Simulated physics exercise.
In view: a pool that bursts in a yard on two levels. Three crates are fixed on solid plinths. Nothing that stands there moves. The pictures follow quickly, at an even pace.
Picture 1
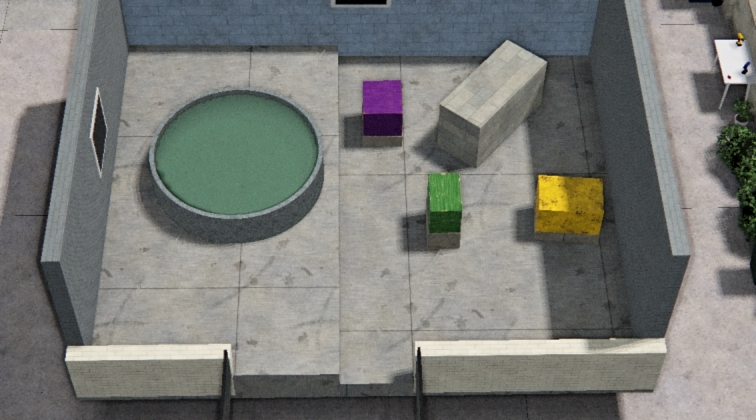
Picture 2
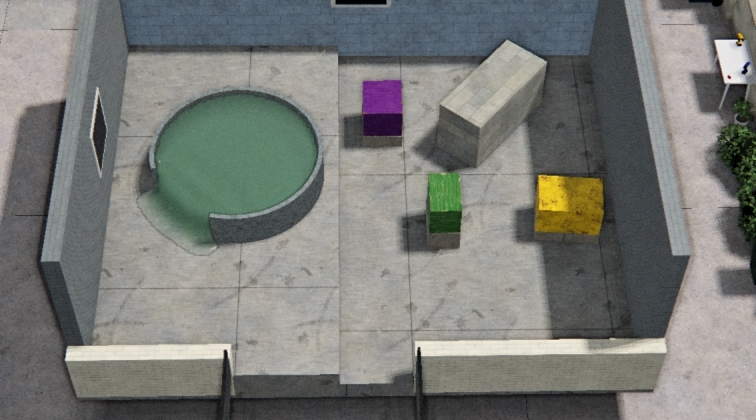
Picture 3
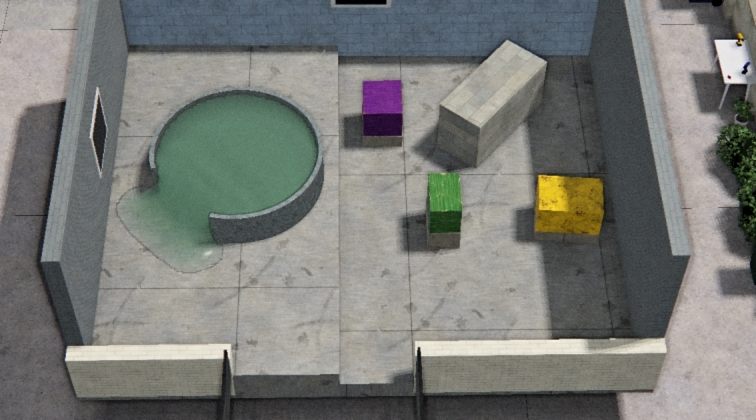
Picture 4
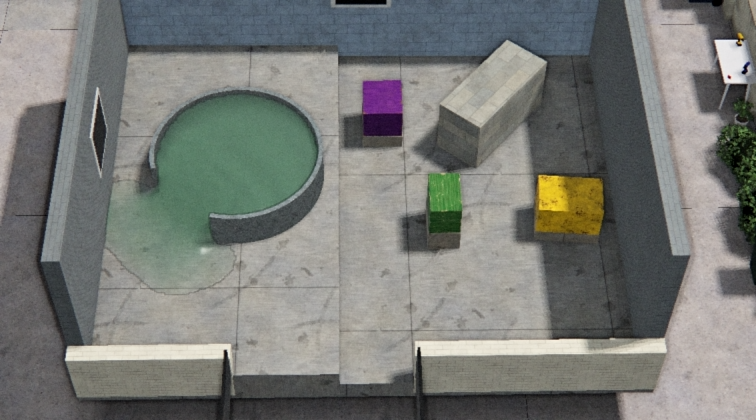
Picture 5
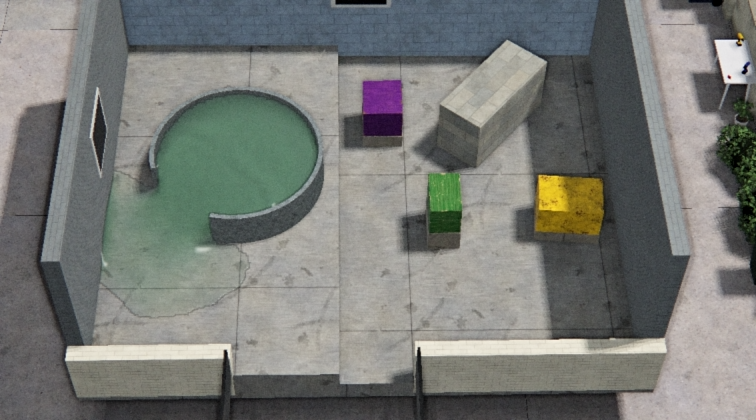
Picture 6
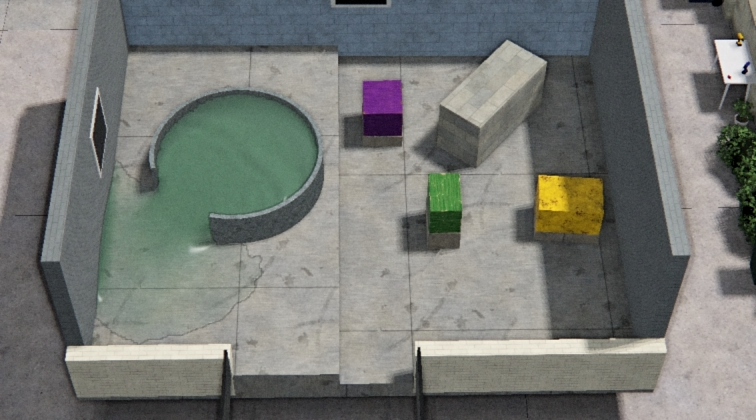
In a walled yard on two levels, a round tank of green water stands whole and still, with purple, green and yellow blocks to its right. Its wall opens at the lower left and water pours through the gap, spreading across the paving to the left wall and toward the front.
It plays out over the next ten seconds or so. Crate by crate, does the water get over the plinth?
One by one: The purple crate stays dry; the green crate stays dry; the yellow crate stays dry.
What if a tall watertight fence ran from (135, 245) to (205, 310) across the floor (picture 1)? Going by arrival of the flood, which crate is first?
It is the crate marked green.
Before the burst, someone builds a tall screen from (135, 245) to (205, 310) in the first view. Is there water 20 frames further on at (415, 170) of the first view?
There: Free of water.
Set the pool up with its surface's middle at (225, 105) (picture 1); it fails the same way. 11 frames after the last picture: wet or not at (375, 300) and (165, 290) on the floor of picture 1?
One after the other: Clear, under water.
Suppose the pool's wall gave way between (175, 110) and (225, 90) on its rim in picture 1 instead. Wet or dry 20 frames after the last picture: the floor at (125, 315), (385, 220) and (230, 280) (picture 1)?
As listed: Not flooded, clear, not flooded.
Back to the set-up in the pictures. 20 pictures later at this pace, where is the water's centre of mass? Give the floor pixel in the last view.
Roughly at (215, 230).
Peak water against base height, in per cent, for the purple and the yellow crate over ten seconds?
About 20 and 60 per cent.
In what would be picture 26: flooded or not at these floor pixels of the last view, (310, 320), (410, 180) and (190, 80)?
One after the other: Flooded, dry, wet.
A moment on, water covers 15 % of the floor; the purple crate not reached, the green crate not reached, the yellow crate not reached.
Next, water covers 15 % of the floor; the purple crate not reached, the green crate not reached, the yellow crate not reached.
Then, water covers 45 % of the floor; the purple crate not reached, the green crate water round its plinth, the yellow crate not reached.
Later, water covers 75 % of the floor; the purple crate water round its plinth, the green crate water round its plinth, the yellow crate water round its plinth.
In the end, water covers 95 % of the floor; the purple crate stayed above the water, the green crate stayed above the water, the yellow crate stayed above the water.
